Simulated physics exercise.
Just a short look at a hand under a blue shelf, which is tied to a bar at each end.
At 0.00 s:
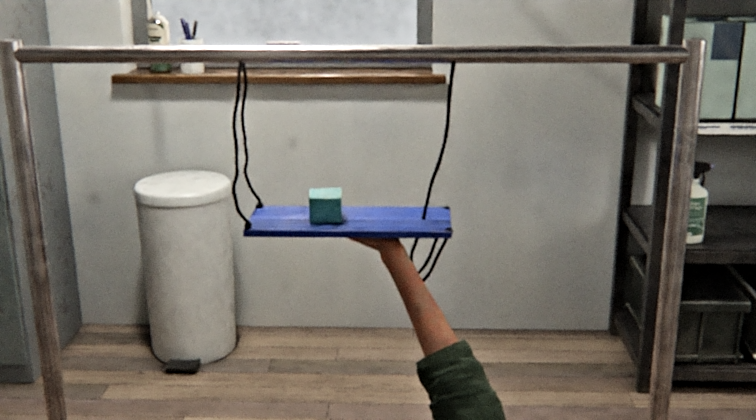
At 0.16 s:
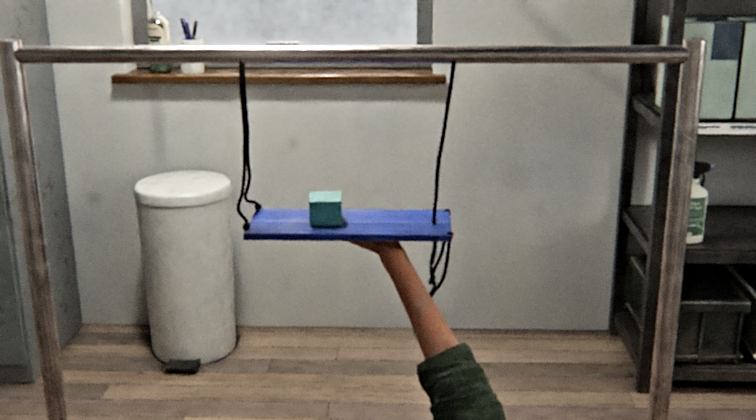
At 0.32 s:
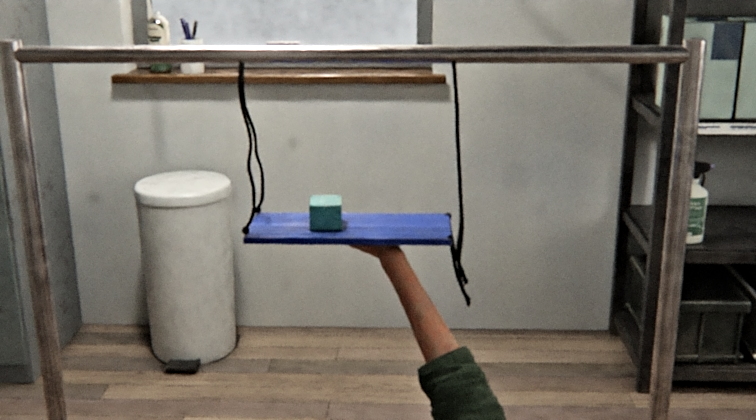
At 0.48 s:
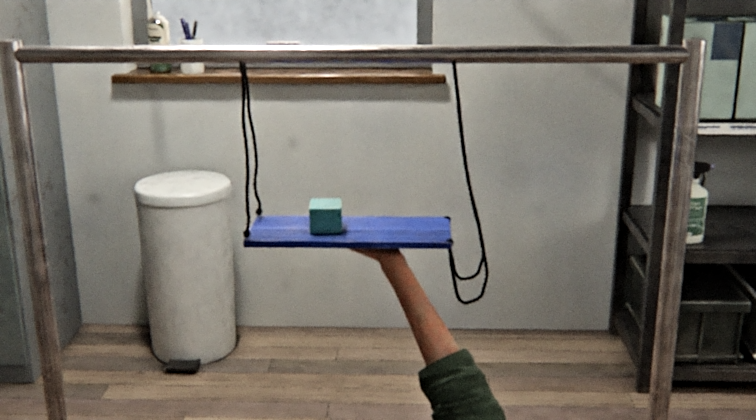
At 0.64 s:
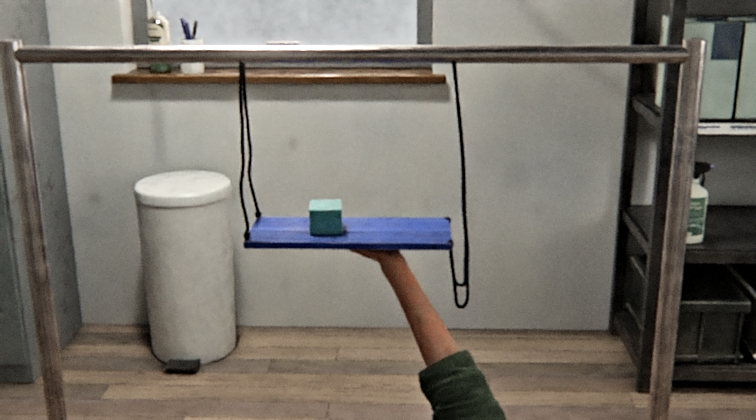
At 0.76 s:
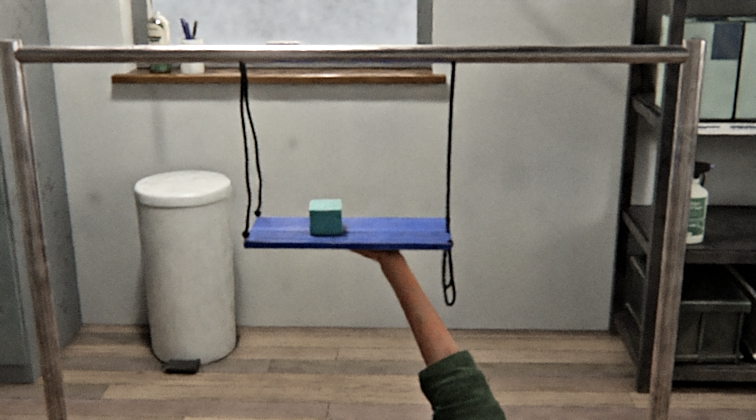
A hand lowers a blue shelf carrying a turquoise block slightly, while the right laces sway.
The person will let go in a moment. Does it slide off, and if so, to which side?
Yes, to the right.
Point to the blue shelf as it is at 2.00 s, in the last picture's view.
I'd put it at roughly (388, 284) in the last view.
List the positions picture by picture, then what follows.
The first picture shows turquoise block (326, 206); blue shelf (347, 235).
The second picture shows turquoise block (326, 209).
The third picture shows turquoise block (326, 213).
The fourth picture shows turquoise block (326, 216); blue shelf (347, 245).
The fifth picture shows turquoise block (326, 217).
The sixth picture shows turquoise block (326, 217); blue shelf (347, 246); left shoelaces almost straight; right shoelaces slack, hanging in a loop.
Around 1.36 s, board tipped 34° down to the right; block falling.
Around 2.00 s, board tipped 50° down to the right; block on the floor.
Finally, board tipped 43° down to the right; block on the floor. The turquoise block goes off on the right.
